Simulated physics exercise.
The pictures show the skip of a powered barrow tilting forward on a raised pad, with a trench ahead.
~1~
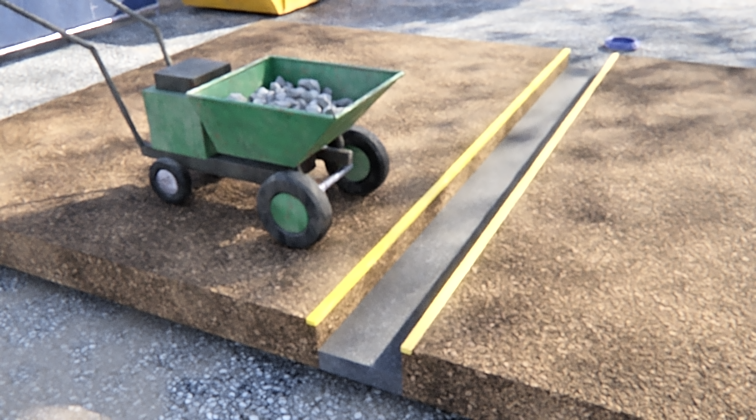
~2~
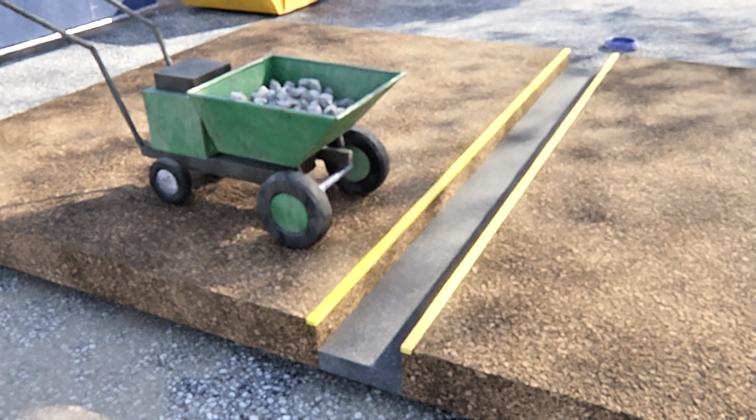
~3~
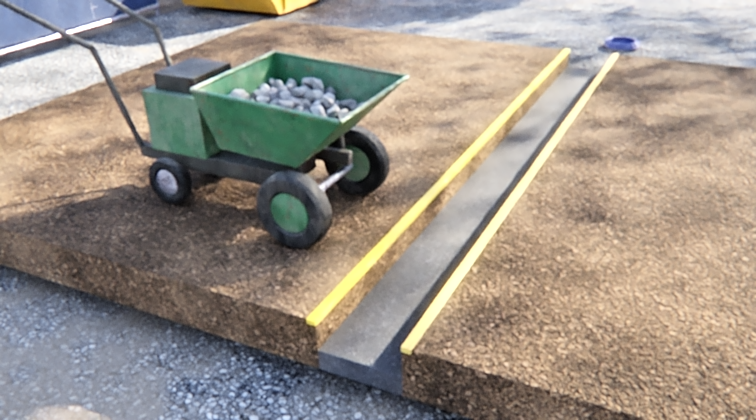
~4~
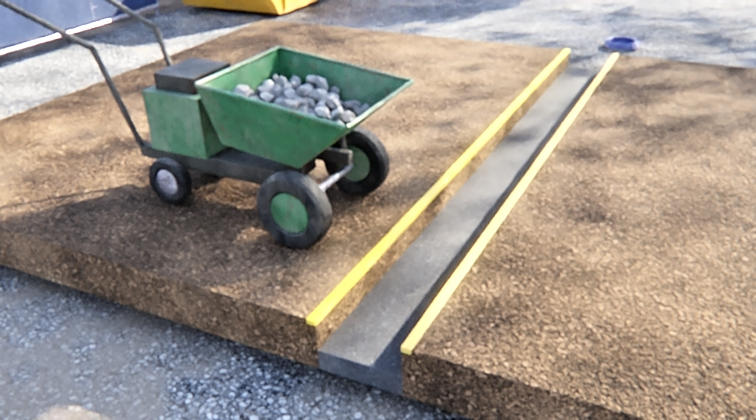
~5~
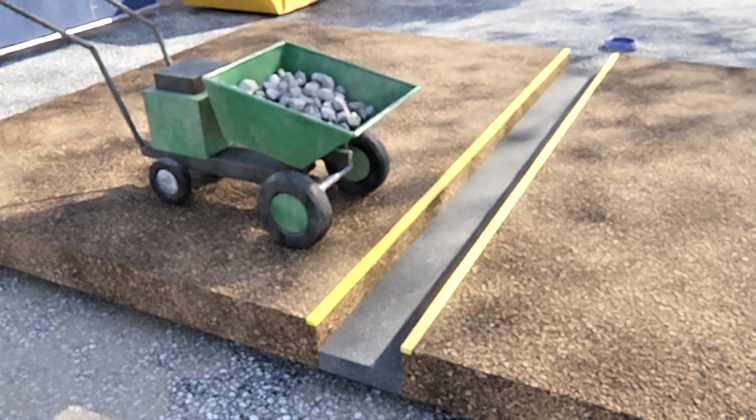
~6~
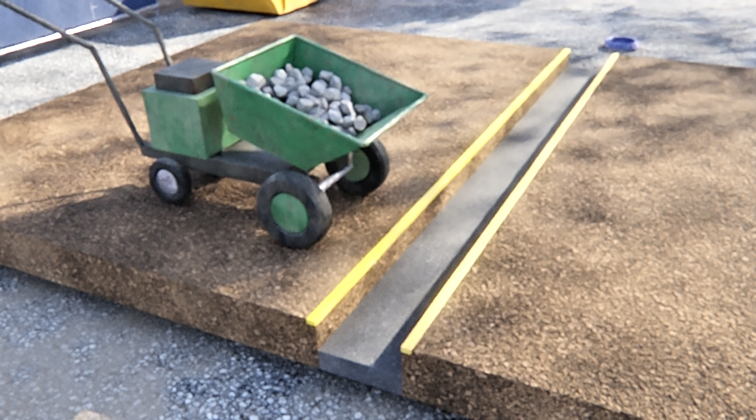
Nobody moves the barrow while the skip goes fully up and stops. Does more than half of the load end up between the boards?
Yes - the greater share will most likely fall into the trench.
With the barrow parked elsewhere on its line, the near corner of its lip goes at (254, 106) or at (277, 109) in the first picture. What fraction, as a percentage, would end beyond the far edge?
You'd see close to 0 per cent the first time and close to 0 per cent the next.
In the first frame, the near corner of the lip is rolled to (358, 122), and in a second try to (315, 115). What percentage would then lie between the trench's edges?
First spot: 40 %, second spot: 80 %.
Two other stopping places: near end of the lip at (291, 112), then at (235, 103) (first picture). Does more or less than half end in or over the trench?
The bulk / a minority.
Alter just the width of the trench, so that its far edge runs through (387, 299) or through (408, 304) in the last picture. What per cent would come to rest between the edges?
Lab note: Case 1 around 10 %, case 2 30 %.
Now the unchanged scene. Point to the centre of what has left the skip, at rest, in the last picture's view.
Roughly at (451, 259), give or take.
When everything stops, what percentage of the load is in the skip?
Around 30 per cent.
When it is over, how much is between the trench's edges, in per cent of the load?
Around 65 per cent.
Soon, skip tipped steeply; all in the skip.
A while on, skip tipped right over; about half in the skip; about half in or heaped over the trench; a stray few beyond it.
Towards the end, skip tipped right over; about a third in the skip; about two thirds in or heaped over the trench; a small part beyond it.
Finally, skip tipped right over; about a third in the skip; about two thirds in or heaped over the trench; a small part beyond it.
